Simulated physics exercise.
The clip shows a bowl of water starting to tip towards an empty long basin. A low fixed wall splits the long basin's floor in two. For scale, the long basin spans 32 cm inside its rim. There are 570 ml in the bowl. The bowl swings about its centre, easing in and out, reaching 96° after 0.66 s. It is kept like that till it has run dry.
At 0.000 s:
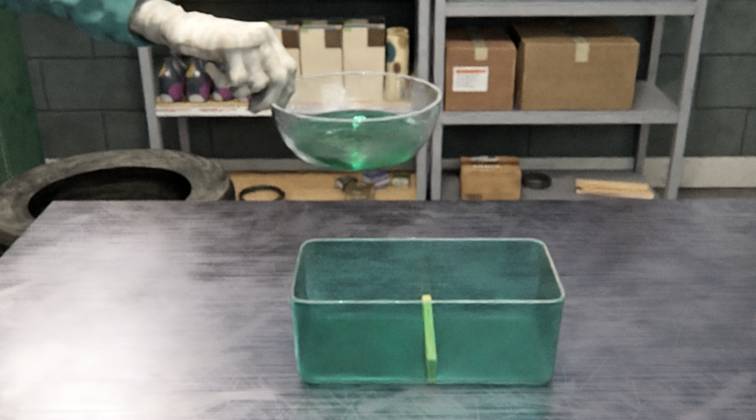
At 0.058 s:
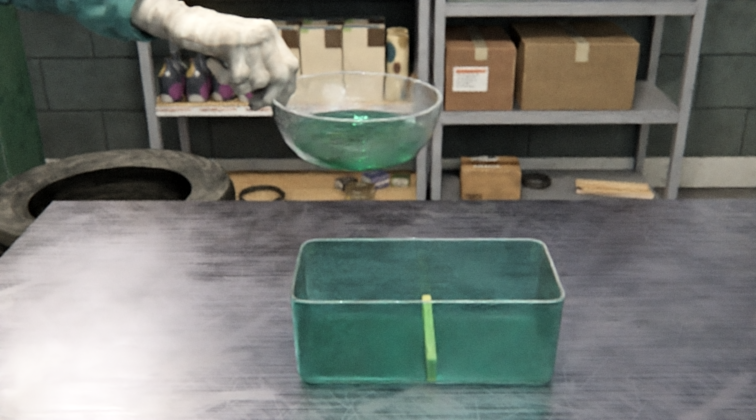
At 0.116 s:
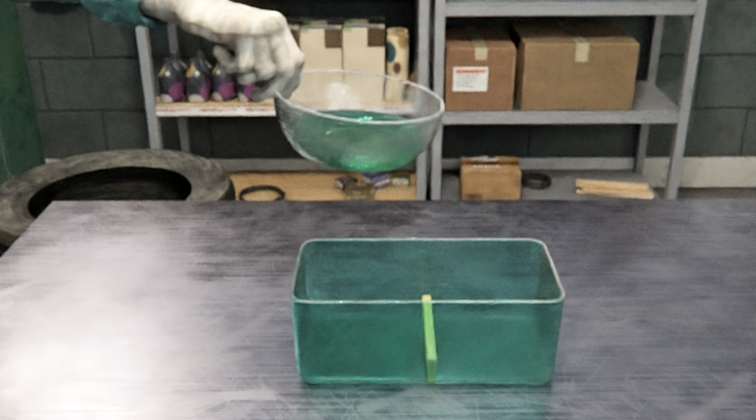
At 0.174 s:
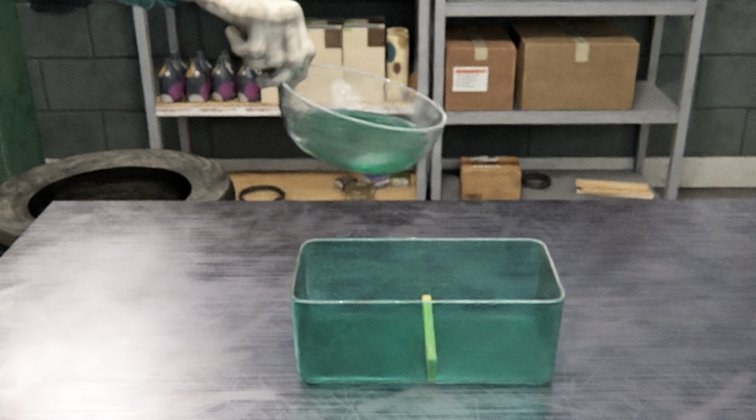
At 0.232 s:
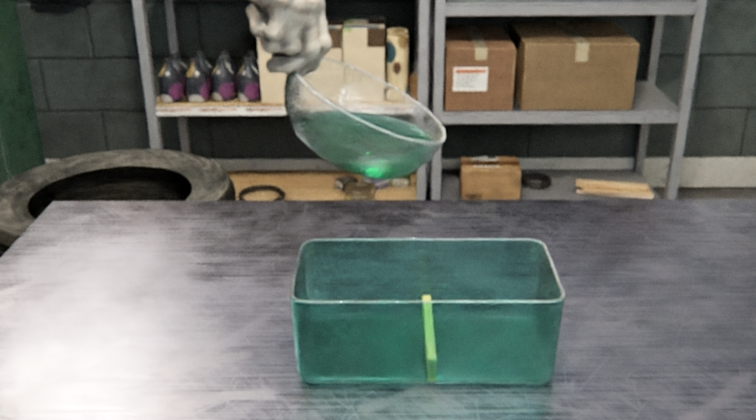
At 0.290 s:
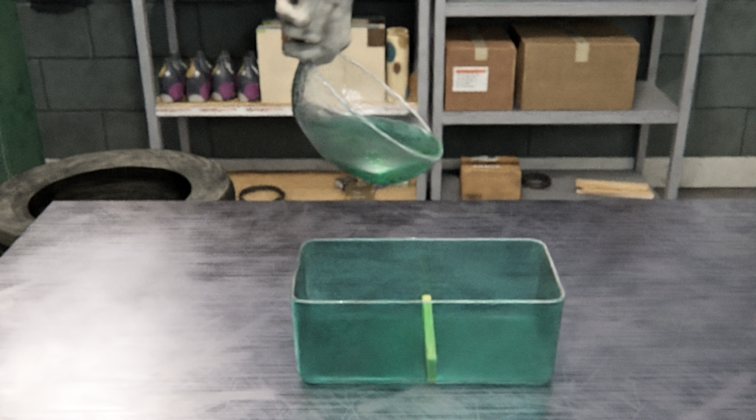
In the video, a gloved hand holds a clear glass bowl of green-tinted liquid above a long teal basin on a dark table, then steadily tilts it to the right until the liquid gathers near the lowered rim.
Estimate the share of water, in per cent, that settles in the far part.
About 69 per cent.
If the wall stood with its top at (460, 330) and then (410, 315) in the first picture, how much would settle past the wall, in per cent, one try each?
In turn about 50 and 85 per cent.
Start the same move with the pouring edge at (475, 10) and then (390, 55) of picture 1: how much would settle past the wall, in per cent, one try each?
In turn about 65 and 50 per cent.
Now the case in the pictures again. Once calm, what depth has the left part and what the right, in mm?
Left about 6 mm, right about 18 mm.
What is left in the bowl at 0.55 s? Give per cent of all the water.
Some 14 per cent.
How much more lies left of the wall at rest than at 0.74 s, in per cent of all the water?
Some 9 per cent.
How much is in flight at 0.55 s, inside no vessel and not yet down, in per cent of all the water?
Some 54 per cent.
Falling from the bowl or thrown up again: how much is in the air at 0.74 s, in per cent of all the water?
About 12 per cent.
Then, 0.55 s in, the tilt is 90° and 13 per cent is still to pour, 0 is left of the wall and 33 right of it.
Then, 0.74 s in, the tilt is 96° and 2 per cent is still to pour, 17 is left of the wall and 68 right of it.
Then, 0.94 s in, the tilt is 96° and 0 per cent is still to pour, 26 is left of the wall and 69 right of it.
Then, 1.16 s in, the tilt is 96° and 0 per cent is still to pour, 26 is left of the wall and 69 right of it.
Finally, 26 per cent lies left of the wall, 69 right of it and 5 outside.
